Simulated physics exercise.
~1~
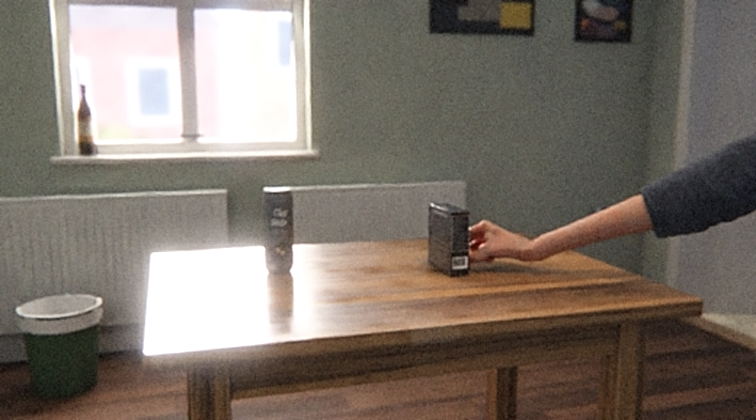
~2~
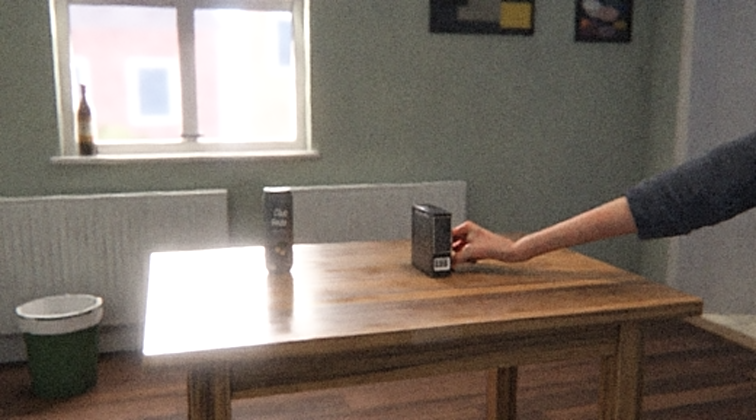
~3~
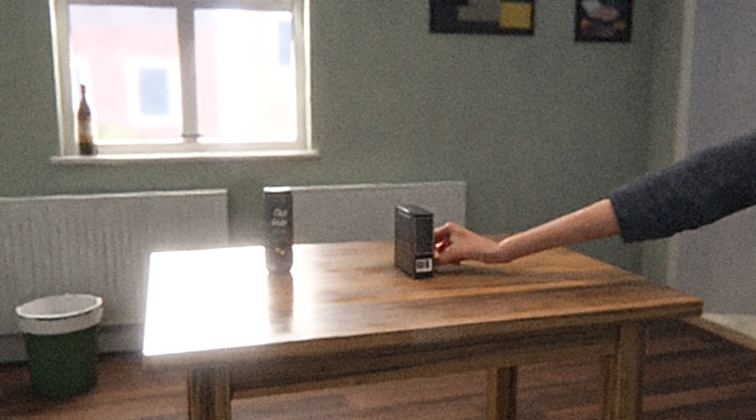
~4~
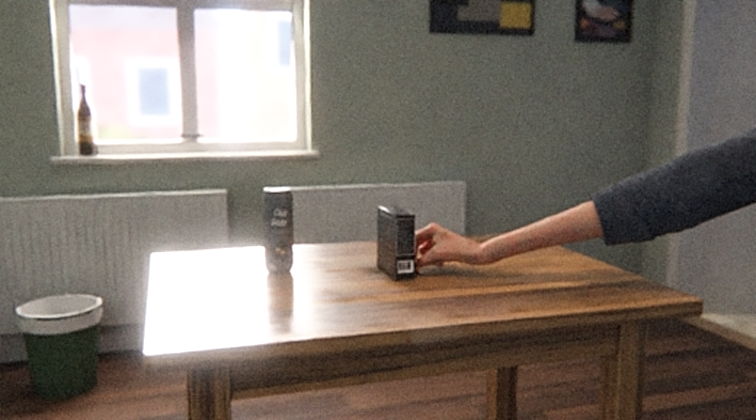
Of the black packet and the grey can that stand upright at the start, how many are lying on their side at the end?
None of them are lying on their side, as both the black packet and the grey can are still upright at the end.
